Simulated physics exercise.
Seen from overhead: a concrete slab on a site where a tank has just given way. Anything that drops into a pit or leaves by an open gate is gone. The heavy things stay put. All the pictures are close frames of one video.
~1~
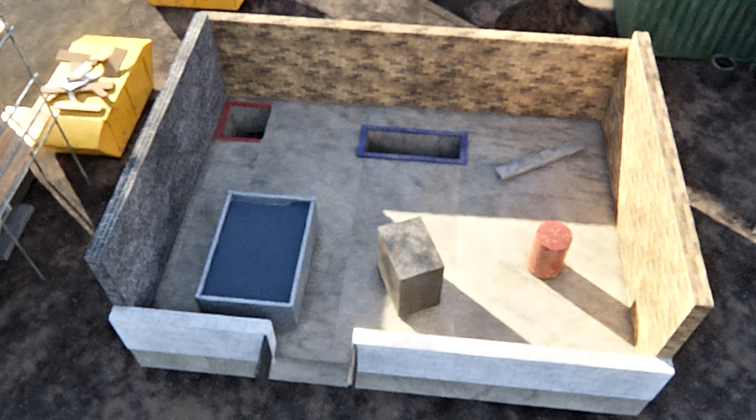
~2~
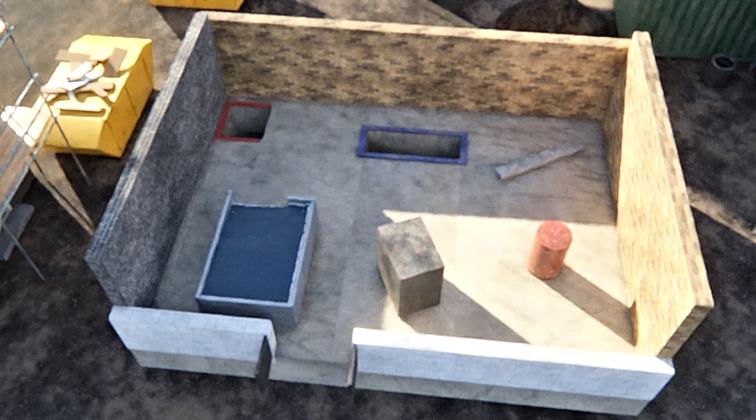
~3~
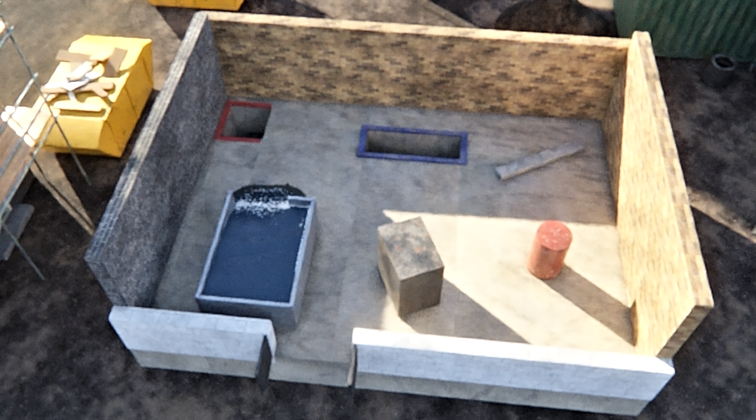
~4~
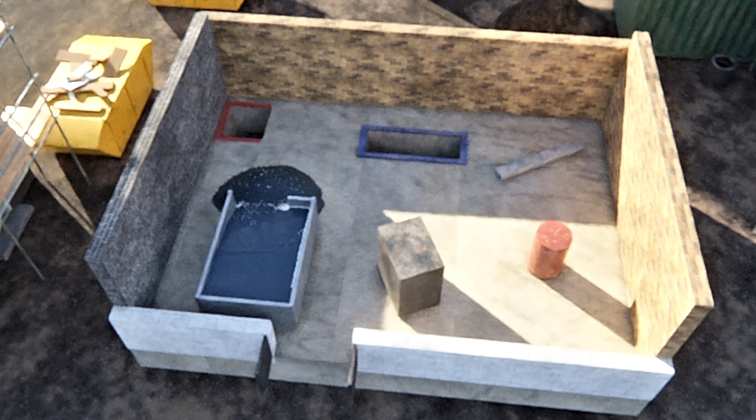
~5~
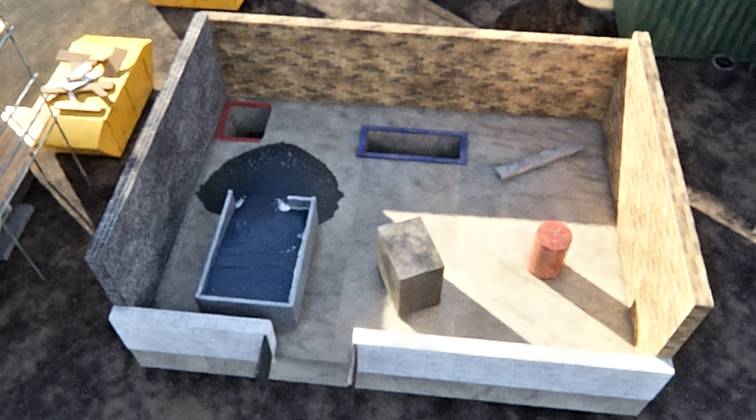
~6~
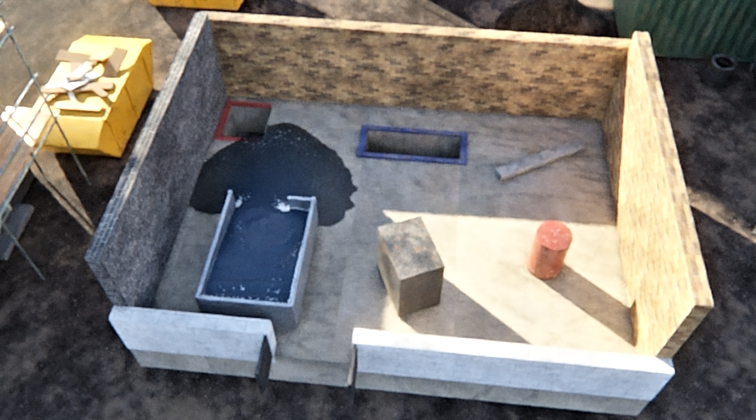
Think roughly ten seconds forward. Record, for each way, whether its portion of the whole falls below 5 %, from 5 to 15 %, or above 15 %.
Gate: Short of a twentieth; blue pit: Short of a twentieth; red pit: Upwards of fifteen per cent.
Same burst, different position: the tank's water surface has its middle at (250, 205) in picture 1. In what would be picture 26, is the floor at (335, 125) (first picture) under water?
Outcome noted: Waterlogged.
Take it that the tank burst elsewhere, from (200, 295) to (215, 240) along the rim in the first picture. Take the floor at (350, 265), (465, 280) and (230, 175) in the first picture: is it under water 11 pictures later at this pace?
The first would be still unwetted, the second still unwetted and the third drenched.
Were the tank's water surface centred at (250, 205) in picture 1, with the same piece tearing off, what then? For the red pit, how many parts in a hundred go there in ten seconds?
So the red pit gets 60 in a hundred.
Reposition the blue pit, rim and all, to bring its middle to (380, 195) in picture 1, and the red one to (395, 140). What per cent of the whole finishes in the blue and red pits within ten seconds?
Per cent: Blue 0, red 35.
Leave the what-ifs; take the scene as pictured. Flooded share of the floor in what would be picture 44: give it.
I reckon 35 per cent or so.
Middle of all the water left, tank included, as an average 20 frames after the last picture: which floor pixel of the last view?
Close to pixel (291, 201).
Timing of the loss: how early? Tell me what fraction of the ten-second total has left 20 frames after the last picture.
Near 50 %.
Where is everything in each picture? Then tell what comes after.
The open tank at (259, 248) is whole and still, in the first frame.
The front is at a hidden place, out from the gap on the open tank's far side, in the second frame.
The front is at (244, 190), out from the gap on the open tank's far side, in the third frame.
The front is at (289, 170), out from the gap on the open tank's far side, in the fourth frame.
Water pours out on the open tank's far side and has run to (275, 147), in the fifth frame.
The front is at (283, 126), out from the gap on the open tank's far side, in the sixth frame.
A moment on, water covers 20 % of the floor; the gate 0 %, the blue pit 0 %, the red pit 4 %.
Next, water covers 25 % of the floor; the gate 0 %, the blue pit 0 %, the red pit 14 %.
Then, water covers 30 % of the floor; the gate 0 %, the blue pit 1 %, the red pit 28 %.
Later, water covers 35 % of the floor; the gate 0 %, the blue pit 2 %, the red pit 45 %.
In the end, water covers 40 % of the floor; the gate 0 %, the blue pit 2 %, the red pit 58 %.
